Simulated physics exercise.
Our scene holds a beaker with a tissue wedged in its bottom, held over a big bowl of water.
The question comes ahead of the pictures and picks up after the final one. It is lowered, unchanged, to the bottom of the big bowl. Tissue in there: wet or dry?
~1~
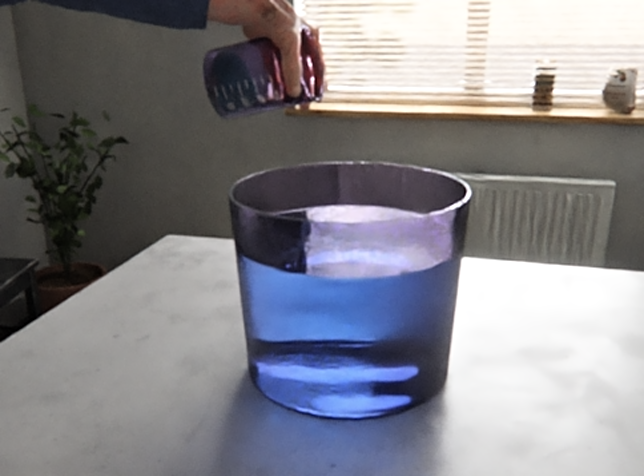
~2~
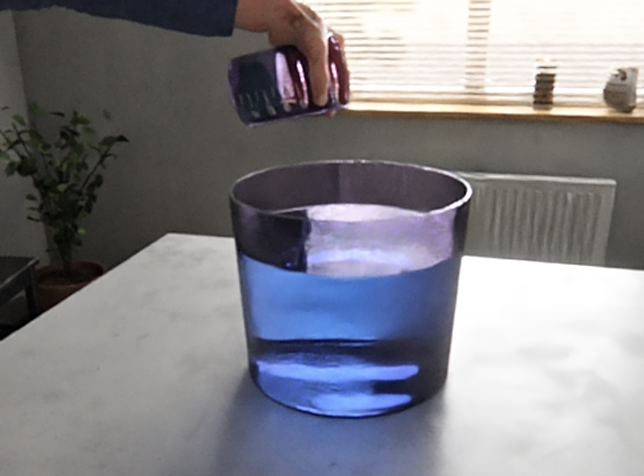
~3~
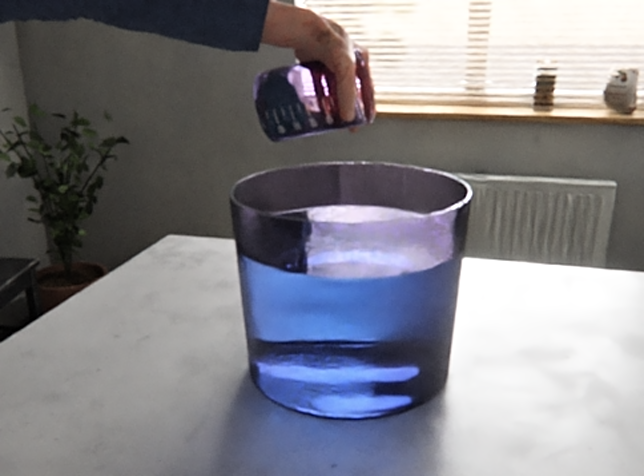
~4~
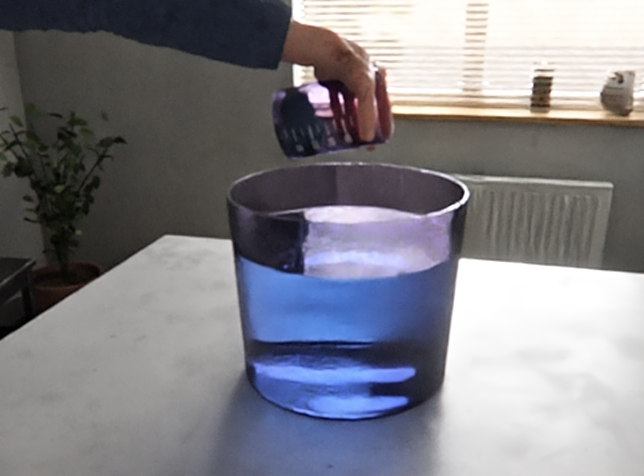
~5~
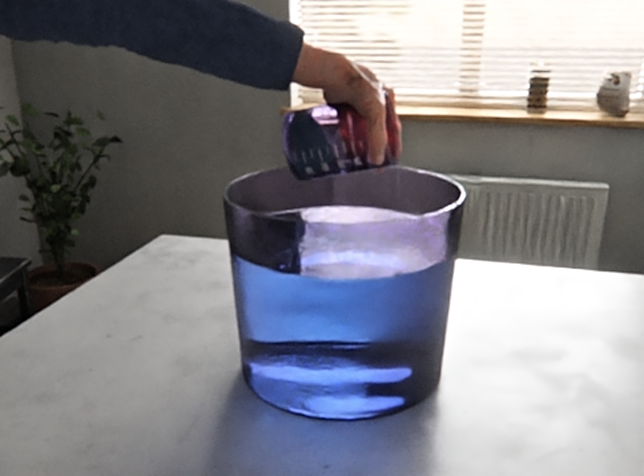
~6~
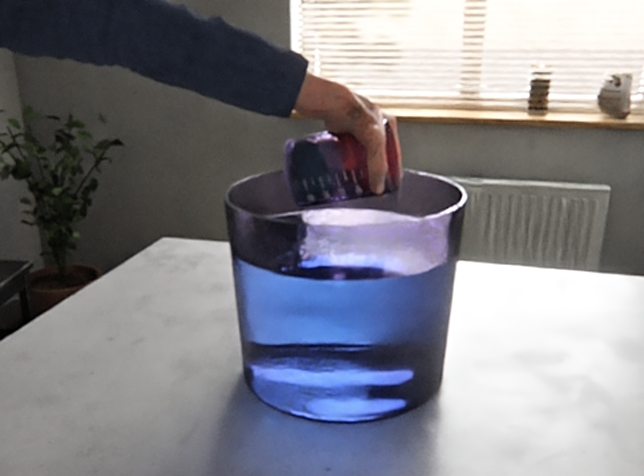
Wet.
A moment on, the beaker enters the water.
Further on, water pours in as the air escapes.
When it is over, the beaker is under, flooded, and the tissue is wet.
